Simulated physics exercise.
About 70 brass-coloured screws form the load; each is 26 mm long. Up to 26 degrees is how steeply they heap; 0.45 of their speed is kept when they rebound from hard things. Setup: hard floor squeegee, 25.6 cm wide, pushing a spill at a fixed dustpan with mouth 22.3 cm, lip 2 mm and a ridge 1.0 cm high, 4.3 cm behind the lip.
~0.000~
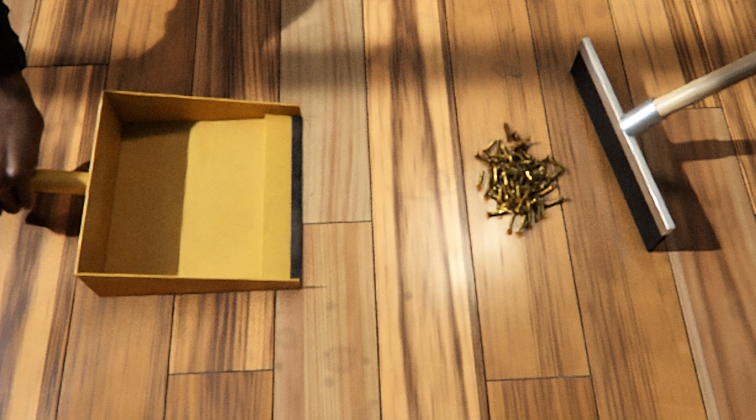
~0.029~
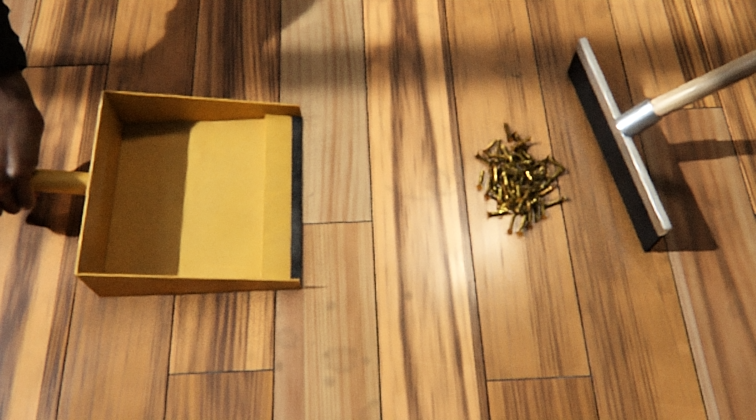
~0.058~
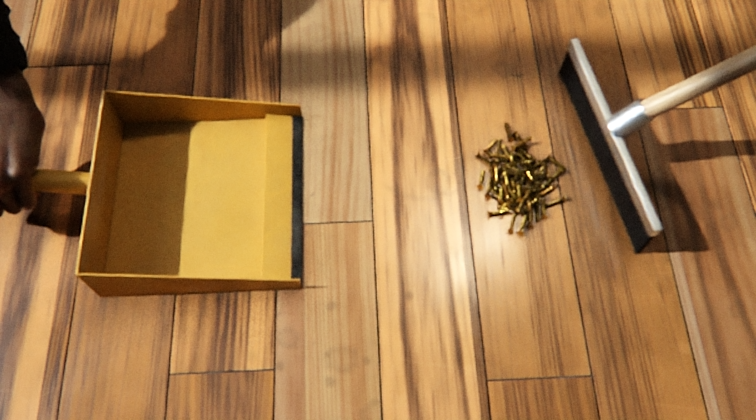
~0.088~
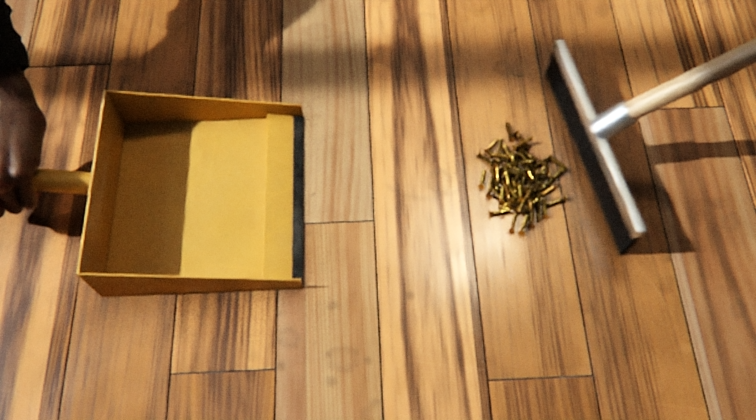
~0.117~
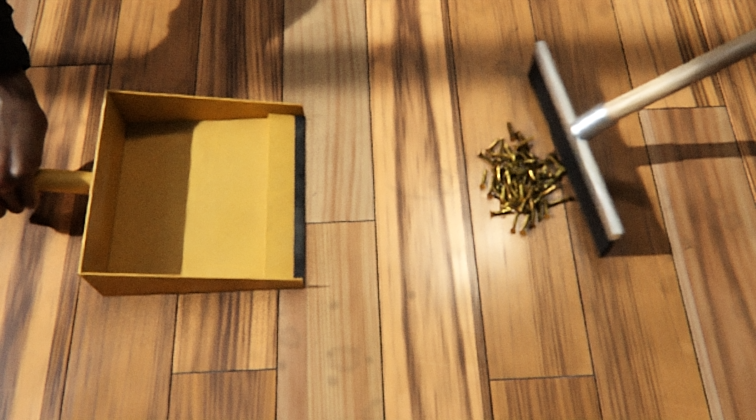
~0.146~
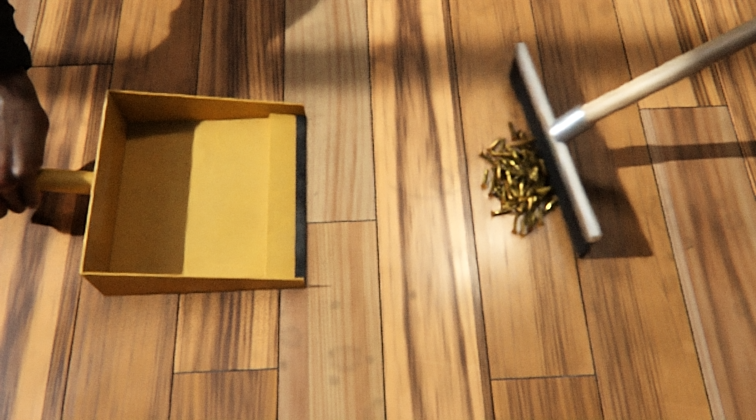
A yellow dustpan lies on a striped wooden floor, seen from above at a steady angle. A dark hand at the left edge holds its handle, while a small heap of brass-coloured screws sits right of centre and a squeegee with a black-edged metal blade stands farther right. The squeegee slides left, slowly then faster, meeting the heap and nudging its nearest screws as the dustpan stays almost still.
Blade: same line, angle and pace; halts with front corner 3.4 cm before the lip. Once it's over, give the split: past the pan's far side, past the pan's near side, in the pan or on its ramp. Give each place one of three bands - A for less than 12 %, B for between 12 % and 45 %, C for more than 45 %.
In order: Far side: A scattering; near side: A scattering; pan: A decent share.
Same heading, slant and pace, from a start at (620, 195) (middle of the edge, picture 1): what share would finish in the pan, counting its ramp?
It would come to about 35 in a hundred.
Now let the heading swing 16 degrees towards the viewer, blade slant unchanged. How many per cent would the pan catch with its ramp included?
Then about 25 per cent.
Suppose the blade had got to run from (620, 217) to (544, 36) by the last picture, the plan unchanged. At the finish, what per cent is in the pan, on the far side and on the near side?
Split: Pan = 0, far = 10, near = 0.
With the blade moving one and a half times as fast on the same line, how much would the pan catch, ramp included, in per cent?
Then roughly 65 per cent.
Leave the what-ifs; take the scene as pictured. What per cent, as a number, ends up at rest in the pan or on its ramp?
I'd say around 35 percent.
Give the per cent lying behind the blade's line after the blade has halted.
Something like 0 per cent, roughly.
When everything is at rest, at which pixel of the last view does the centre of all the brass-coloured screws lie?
Once everything settles, the centre is around (310, 206).
Then, at 0.28 s, middle of the blade 17 cm from the lip; 0 % over the lip, far side 0 %, near side 0 %.
After 0.38 s, middle of the blade 8 cm from the lip; 0 % over the lip, far side 0 %, near side 5 %.
Then, at 0.60 s, middle of the blade 6 cm from the lip; 35 % over the lip, far side 0 %, near side 5 %.
At rest (1.3 s), far side 0 %, near side 5 %, pan 35 %, in front of the lip or behind the blade 60 %.
